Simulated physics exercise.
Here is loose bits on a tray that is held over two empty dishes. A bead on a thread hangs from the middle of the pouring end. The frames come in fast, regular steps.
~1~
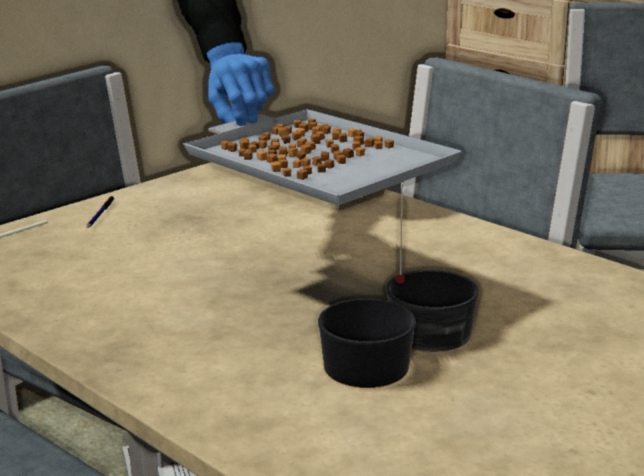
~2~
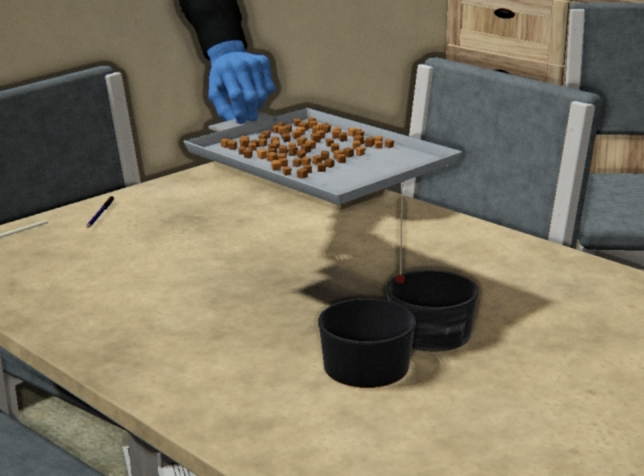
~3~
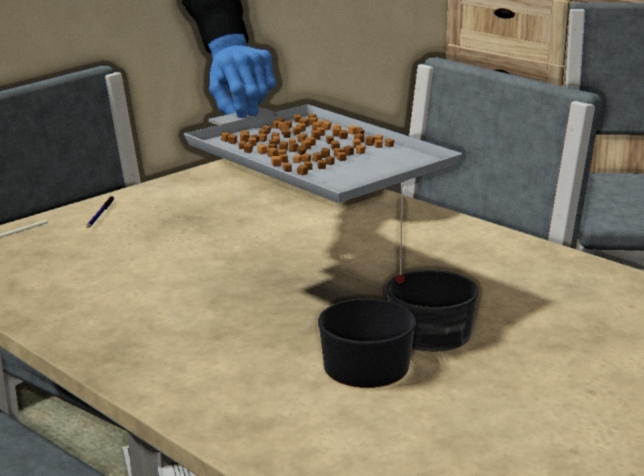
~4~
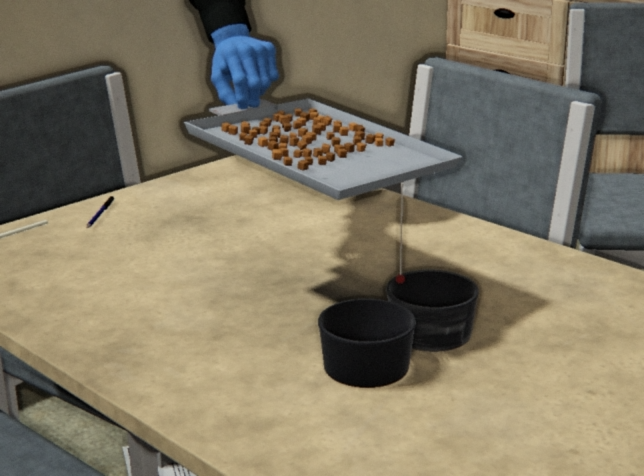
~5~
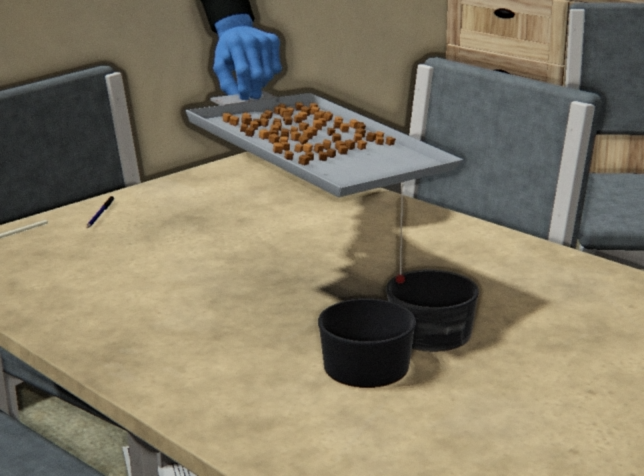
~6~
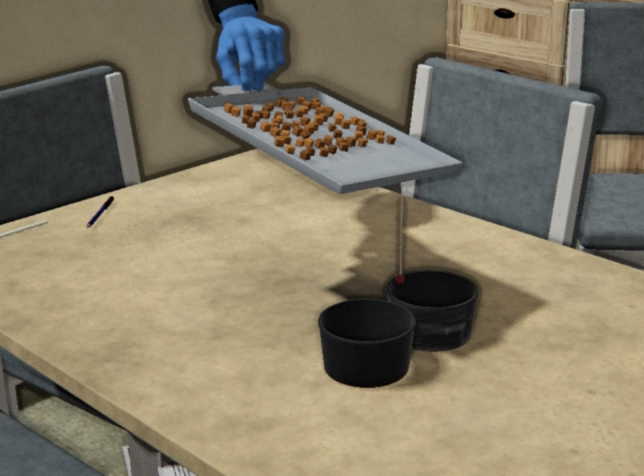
A blue-gloved hand held a grey tray of small brown cubes above two empty black dishes on a table, then gradually raised its end and tilted the tray slightly, the cubes staying on it.
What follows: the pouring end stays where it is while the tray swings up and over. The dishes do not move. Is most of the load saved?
The two hold less than half of the load.
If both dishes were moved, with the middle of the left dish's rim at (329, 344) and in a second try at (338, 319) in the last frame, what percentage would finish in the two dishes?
First some 0, then 10 per cent.
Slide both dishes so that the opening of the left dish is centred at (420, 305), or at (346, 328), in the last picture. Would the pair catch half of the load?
One: Not half. Two: The smaller part.
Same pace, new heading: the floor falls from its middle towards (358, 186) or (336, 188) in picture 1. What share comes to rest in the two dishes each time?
First some 80, then 70 per cent.
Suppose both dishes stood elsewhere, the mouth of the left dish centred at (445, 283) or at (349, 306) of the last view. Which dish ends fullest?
First the left one, then the right-hand dish.
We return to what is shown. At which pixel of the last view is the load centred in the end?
Close to (462, 311).
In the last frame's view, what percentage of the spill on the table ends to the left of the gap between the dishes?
It comes to 10 per cent or so.
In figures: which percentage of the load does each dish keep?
Left dish near 0 in a hundred; right dish near 30.
Soon after the last picture, tray tipped steeply; most on the tray; a stray few in the right dish; about a quarter outside both; a small part in the air.
A little later, tray tipped right over; a small part on the tray; about a quarter in the right dish; about half outside both; about a quarter in the air.
Later still, tray tipped past a quarter turn; about a quarter in the right dish; most outside both.
At rest, tray tipped past a quarter turn; none in the left dish; about a quarter in the right dish; most outside both.
